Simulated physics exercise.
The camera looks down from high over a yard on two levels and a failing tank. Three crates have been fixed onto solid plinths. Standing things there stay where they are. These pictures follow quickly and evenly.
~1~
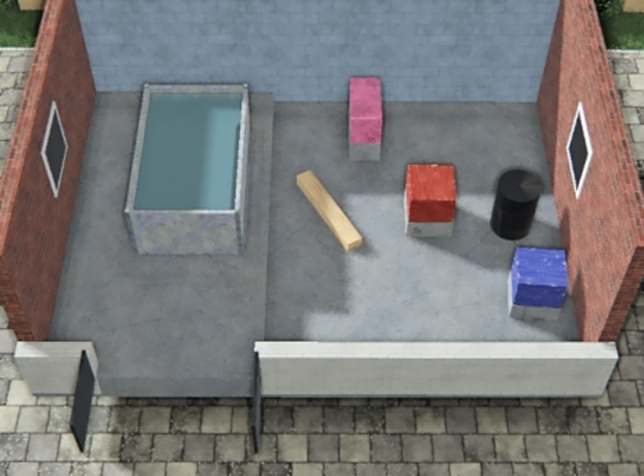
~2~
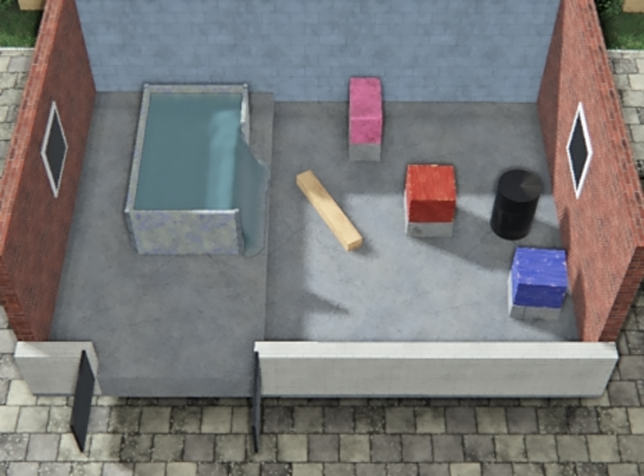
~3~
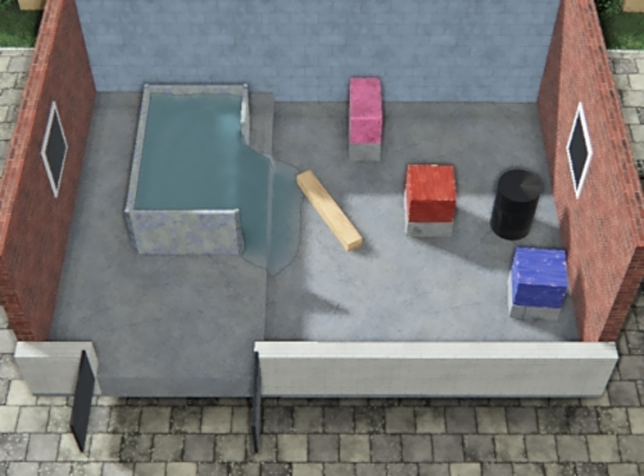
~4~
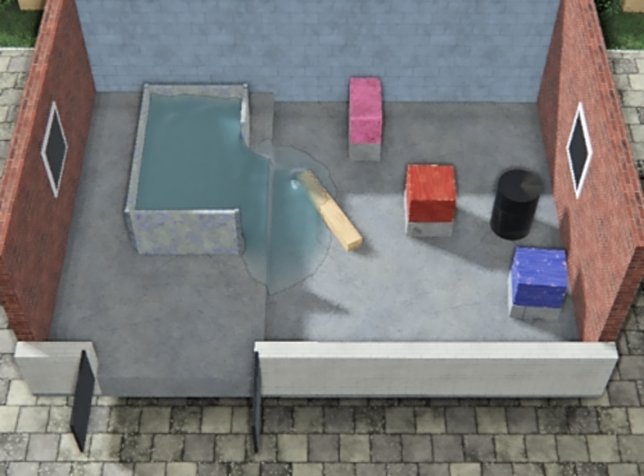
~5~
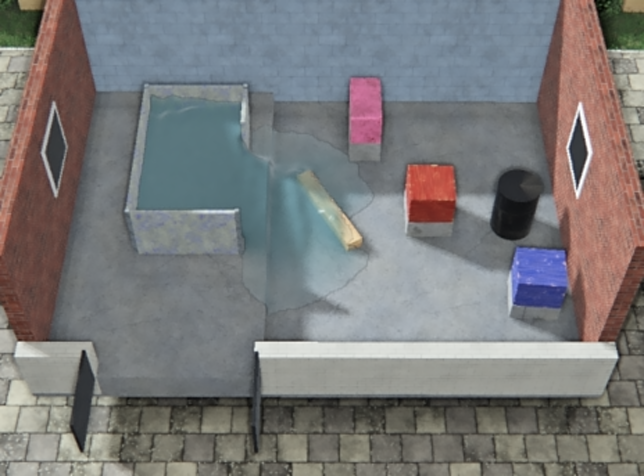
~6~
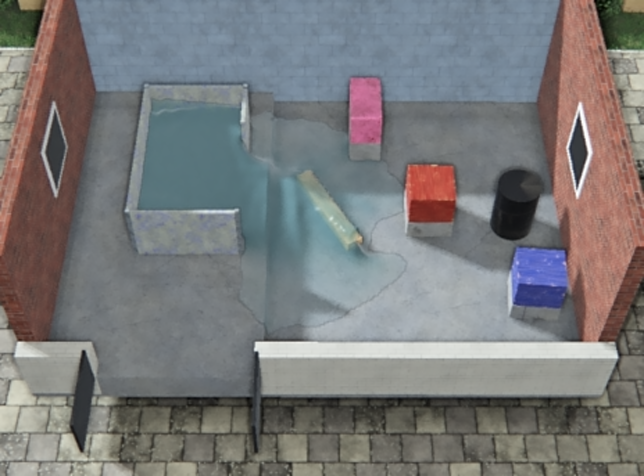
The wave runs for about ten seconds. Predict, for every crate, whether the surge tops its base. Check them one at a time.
Outcome: Looks like the red crate is within reach of the water; looks like the pink crate is out of reach of the water; looks like the blue crate is within reach of the water.
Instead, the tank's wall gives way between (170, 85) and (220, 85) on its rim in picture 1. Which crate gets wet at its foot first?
First in line is the pink crate.
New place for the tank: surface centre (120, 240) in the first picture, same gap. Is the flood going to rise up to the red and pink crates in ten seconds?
Well, the red crate holds out, and the pink crate holds out as well.
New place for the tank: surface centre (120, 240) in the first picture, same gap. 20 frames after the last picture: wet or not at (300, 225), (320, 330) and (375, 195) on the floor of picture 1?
Results in order - swamped, swamped, swamped.
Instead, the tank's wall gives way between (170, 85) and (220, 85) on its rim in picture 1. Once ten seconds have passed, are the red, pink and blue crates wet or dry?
The red crate is not reached; the pink crate is not reached; the blue crate is not reached.
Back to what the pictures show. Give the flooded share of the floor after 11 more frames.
Around 60 percent of it.
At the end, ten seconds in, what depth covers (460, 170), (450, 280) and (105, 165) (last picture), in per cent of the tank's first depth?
At the three places, in the order asked: Around 12, 14 and 0 per cent.
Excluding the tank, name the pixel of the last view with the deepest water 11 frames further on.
It should be close to (574, 371).
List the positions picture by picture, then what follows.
The open tank at (190, 150) is whole and still, in the first picture.
Water pours out at (240, 191) and has run to (246, 255), in the second picture.
Water pours out at (241, 194) and has run to (289, 169), in the third picture.
The front is at (322, 171), out from the gap at (241, 196), in the fourth picture.
The front is at (352, 163), out from the gap at (241, 196), in the fifth picture.
The front is at (398, 264), out from the gap at (241, 196), in the sixth picture.
A moment on, water covers 45 % of the floor; the red crate water round its plinth, the pink crate water round its plinth, the blue crate water round its plinth.
Next, water covers 60 % of the floor; the red crate water round its plinth, the pink crate water round its plinth, the blue crate water round its plinth.
Then, water covers 65 % of the floor; the red crate water round its plinth, the pink crate water round its plinth, the blue crate water round its plinth.
Later, water covers 65 % of the floor; the red crate water round its plinth, the pink crate water round its plinth, the blue crate water round its plinth.
In the end, water covers 65 % of the floor; the red crate was topped, the pink crate stayed above the water, the blue crate was topped.
